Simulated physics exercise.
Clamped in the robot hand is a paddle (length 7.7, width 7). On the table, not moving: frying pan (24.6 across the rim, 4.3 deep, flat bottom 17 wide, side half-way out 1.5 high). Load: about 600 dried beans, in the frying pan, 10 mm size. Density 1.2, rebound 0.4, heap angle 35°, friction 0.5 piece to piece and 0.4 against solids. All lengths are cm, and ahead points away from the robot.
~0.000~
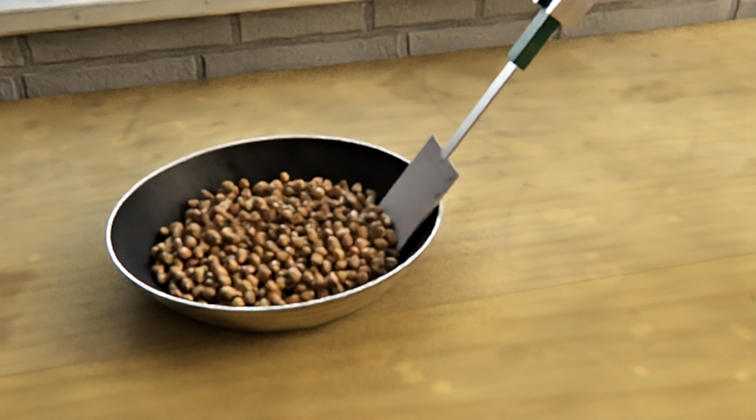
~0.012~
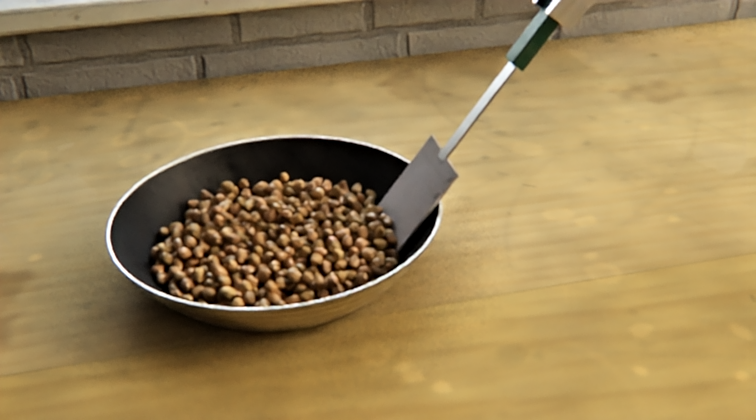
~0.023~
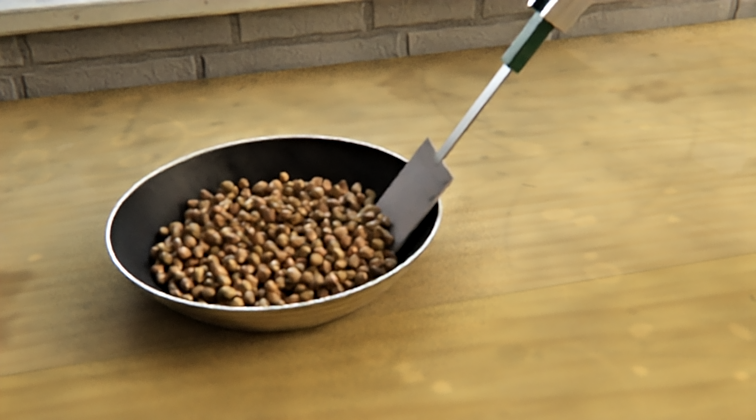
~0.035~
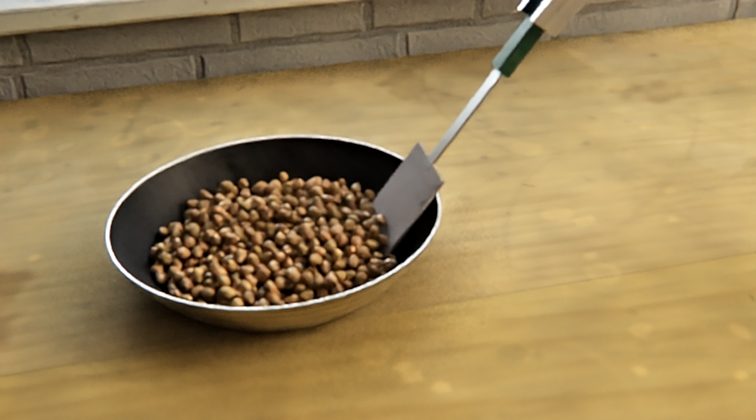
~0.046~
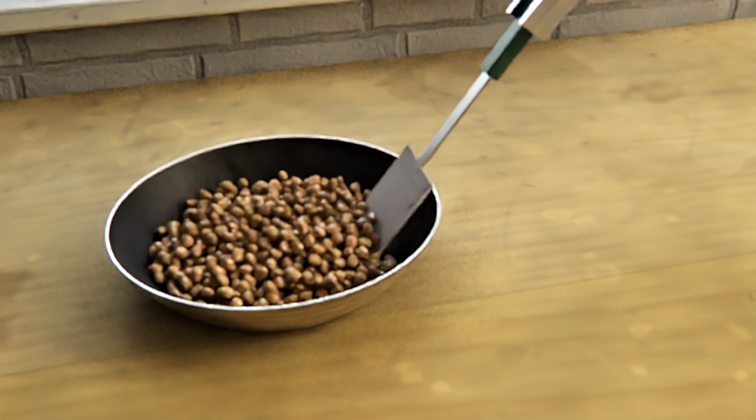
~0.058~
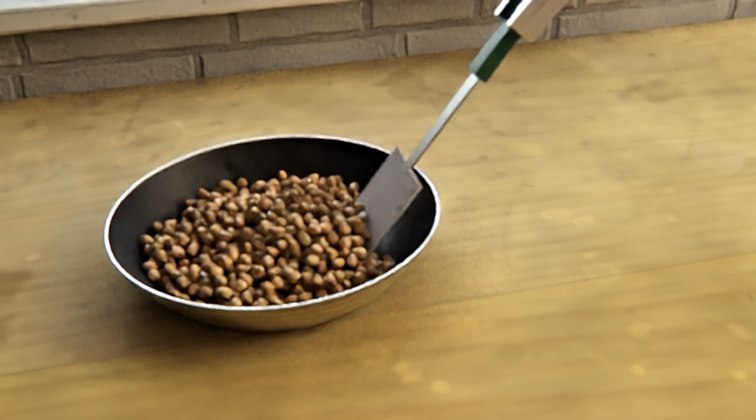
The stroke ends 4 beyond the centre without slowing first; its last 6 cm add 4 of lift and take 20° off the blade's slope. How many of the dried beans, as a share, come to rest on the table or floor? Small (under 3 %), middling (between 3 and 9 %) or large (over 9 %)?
Answer: Small; under 3 % of the dried beans finish on the table or floor.
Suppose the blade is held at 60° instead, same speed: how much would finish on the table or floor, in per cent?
In that case some 0 per cent.
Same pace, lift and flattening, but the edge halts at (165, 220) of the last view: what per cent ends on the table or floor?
Some 15 per cent.
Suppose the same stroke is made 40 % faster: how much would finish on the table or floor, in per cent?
In that case some 5 per cent.
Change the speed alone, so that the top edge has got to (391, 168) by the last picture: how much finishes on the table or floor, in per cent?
Some 5 per cent.
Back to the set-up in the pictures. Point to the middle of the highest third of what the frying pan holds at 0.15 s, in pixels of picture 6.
Near (232, 232).
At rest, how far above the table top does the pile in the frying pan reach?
Some 5.0 cm.
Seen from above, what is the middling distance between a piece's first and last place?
Some 2 cm.
After 0.10 s, sloping 52°, highest piece 5 above the table; 597 in the frying pan.
After 0.15 s, sloping 42°, highest piece 6 above the table; 597 in the frying pan.
After 0.37 s, sloping 32°, highest piece 5 above the table; 593 in the frying pan, 3 on the table or floor, 1 on the blade or in flight.
After 1.42 s, sloping 32°, highest piece 5 above the table; 592 in the frying pan, 5 on the table or floor.
In the end, 592 in the frying pan, 5 on the table or floor. That is 1 % on the table or floor.
